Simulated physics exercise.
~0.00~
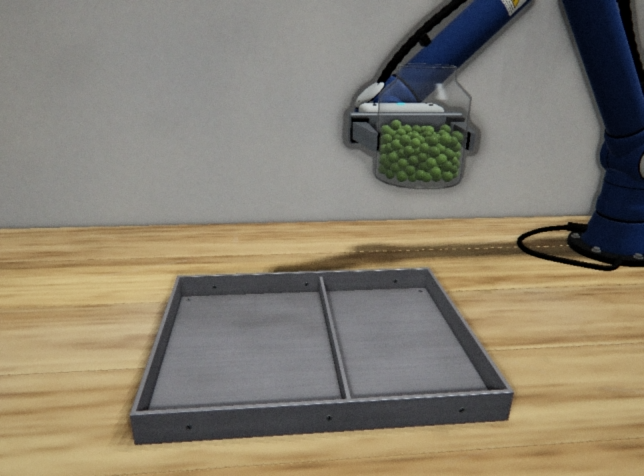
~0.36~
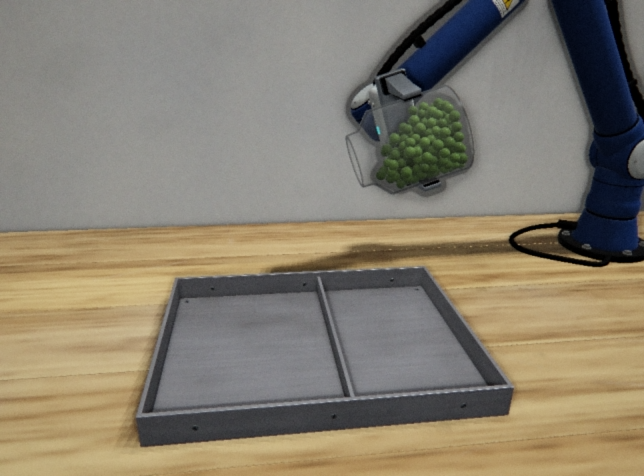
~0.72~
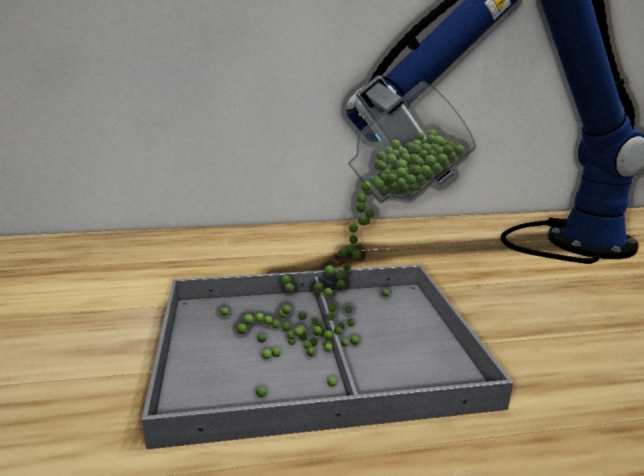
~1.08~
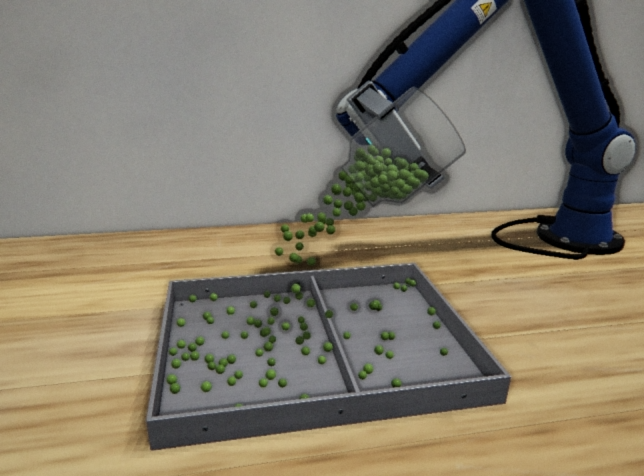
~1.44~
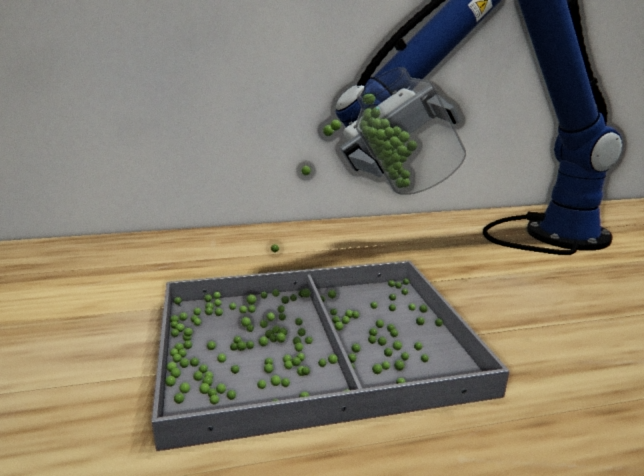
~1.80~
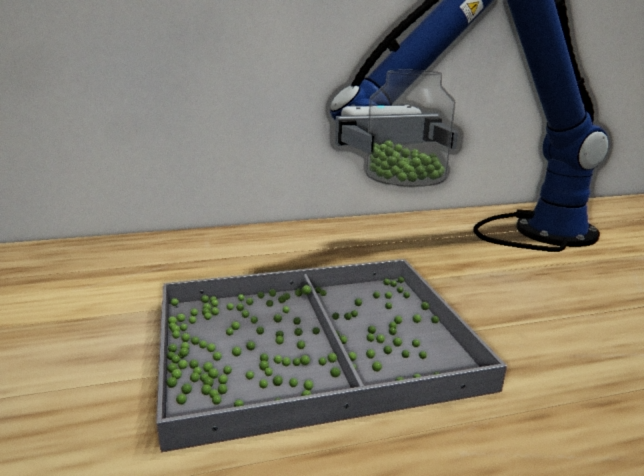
A blue robot arm at the upper right holds a clear jar of green plastic beads against a plain grey wall, seen from slightly above. Below it, a grey tray split in two by a cross wall sits on a pale wooden table. The arm tips the jar to the left, and beads stream down, scattering across both parts. It tilts the jar further, spilling more, then swings it back as the last few fall. Finally the jar is upright, still partly filled, while beads lie in both parts, more in the left.
